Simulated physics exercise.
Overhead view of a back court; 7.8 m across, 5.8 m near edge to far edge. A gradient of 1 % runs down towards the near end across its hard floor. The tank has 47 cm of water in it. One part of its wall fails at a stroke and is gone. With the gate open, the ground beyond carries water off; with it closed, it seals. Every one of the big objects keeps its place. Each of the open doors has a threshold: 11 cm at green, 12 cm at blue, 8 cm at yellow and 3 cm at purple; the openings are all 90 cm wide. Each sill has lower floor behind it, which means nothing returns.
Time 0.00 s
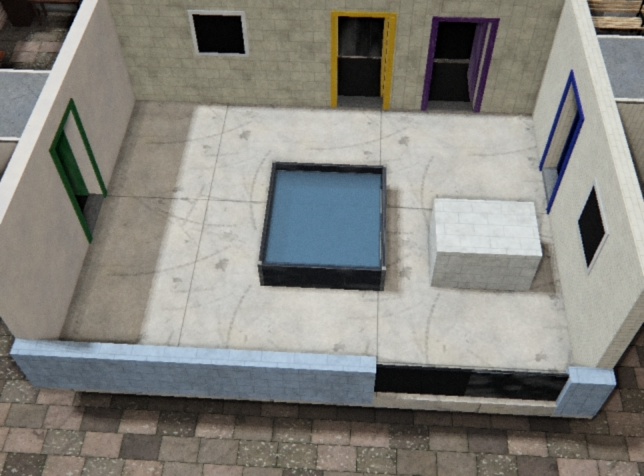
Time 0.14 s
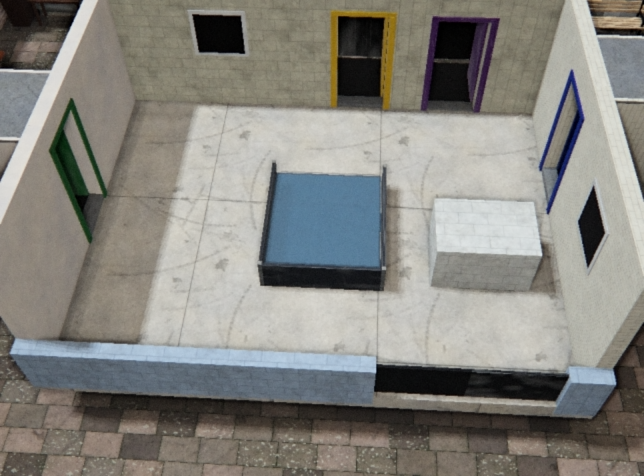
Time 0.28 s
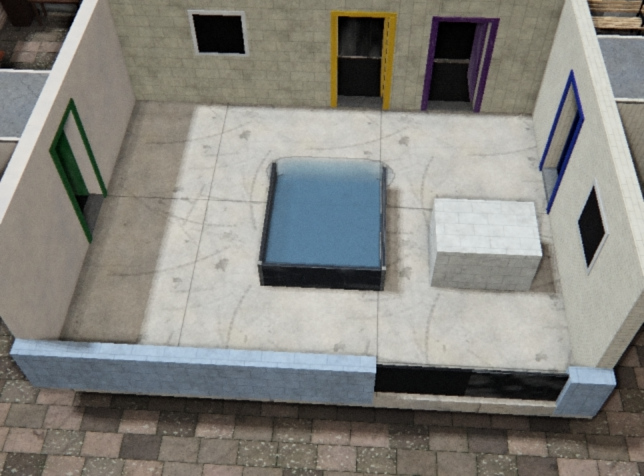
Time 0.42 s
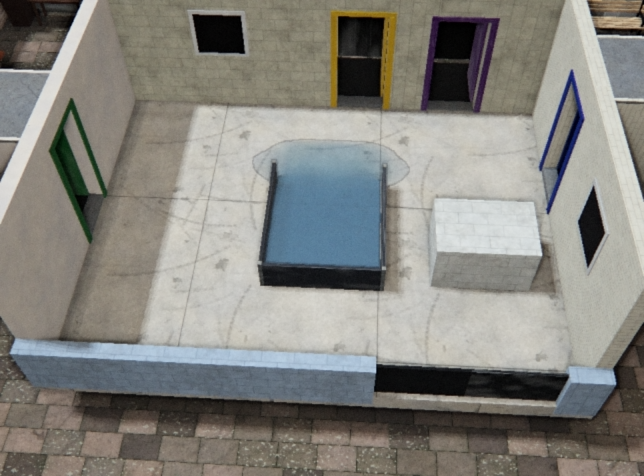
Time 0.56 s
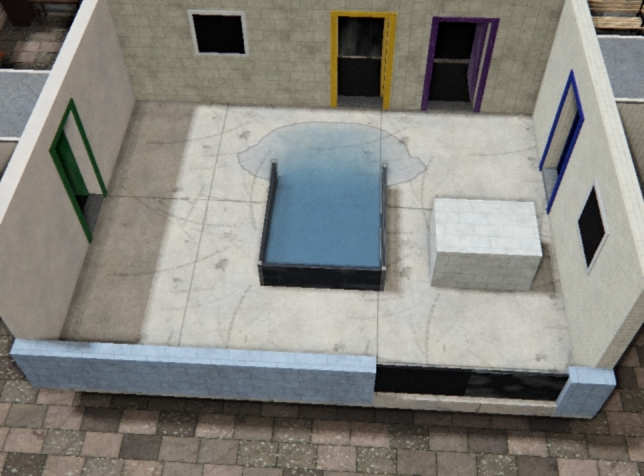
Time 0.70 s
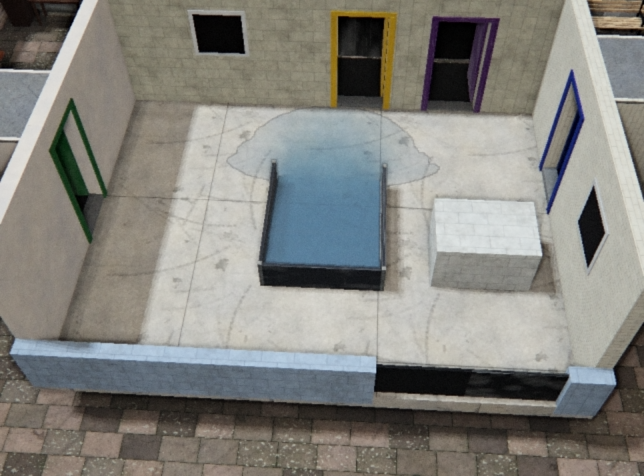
Water in a dark-walled tank stood still until the tank's far side vanished, then poured out through the gap and spread in a widening, rounded sheet across the pale floor toward the back wall.
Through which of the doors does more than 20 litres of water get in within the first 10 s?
The green door does not let in more than 20 litres; the blue door does not let in more than 20 litres; the yellow door lets in more than 20 litres; the purple door lets in more than 20 litres.
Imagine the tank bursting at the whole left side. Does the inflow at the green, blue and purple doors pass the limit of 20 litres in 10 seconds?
Then it goes green too high, blue fine, purple fine.
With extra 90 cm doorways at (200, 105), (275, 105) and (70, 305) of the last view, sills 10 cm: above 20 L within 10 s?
Check each in turn: The first fails, the second succeeds, the third fails.
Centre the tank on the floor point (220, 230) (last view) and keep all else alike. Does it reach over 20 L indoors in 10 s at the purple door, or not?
In that case purple comes out short of the limit.
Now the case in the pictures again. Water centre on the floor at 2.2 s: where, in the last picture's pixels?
Centre: Approx. (324, 173) px.
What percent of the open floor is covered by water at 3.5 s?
I'd say around 35 % is wet.
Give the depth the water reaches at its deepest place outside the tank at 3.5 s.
Depth: Approx. 20 cm.
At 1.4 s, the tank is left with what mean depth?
About 28 cm.
After 1.4 s water covers 20 % of the floor and is deepest (28 cm) near (327, 109); green door not reached, blue door not reached, yellow door 21 cm at the sill, 33 L in, purple door not reached.
After 2.2 s water covers 25 % of the floor and is deepest (26 cm) near (308, 115); green door not reached, blue door not reached, yellow door 24 cm at the sill, 108 L in, purple door 9 cm at the sill, 4 L in.
After 3.5 s water covers 35 % of the floor and is deepest (20 cm) near (134, 108); green door not reached, blue door not reached, yellow door 16 cm at the sill, 196 L in, purple door 7 cm at the sill, 23 L in.
After 6.0 s water covers 60 % of the floor and is deepest (12 cm) near (509, 232); green door 5 cm at the sill, 0 L in, blue door 7 cm at the sill, 0 L in, yellow door 6 cm at the sill, 219 L in, purple door 4 cm at the sill, 34 L in.
After 10.0 s water covers 90 % of the floor and is deepest (8 cm) near (51, 365); green door 4 cm at the sill, 0 L in, blue door 6 cm at the sill, 0 L in, yellow door 2 cm at the sill, 220 L in, purple door 3 cm at the sill, 37 L in.
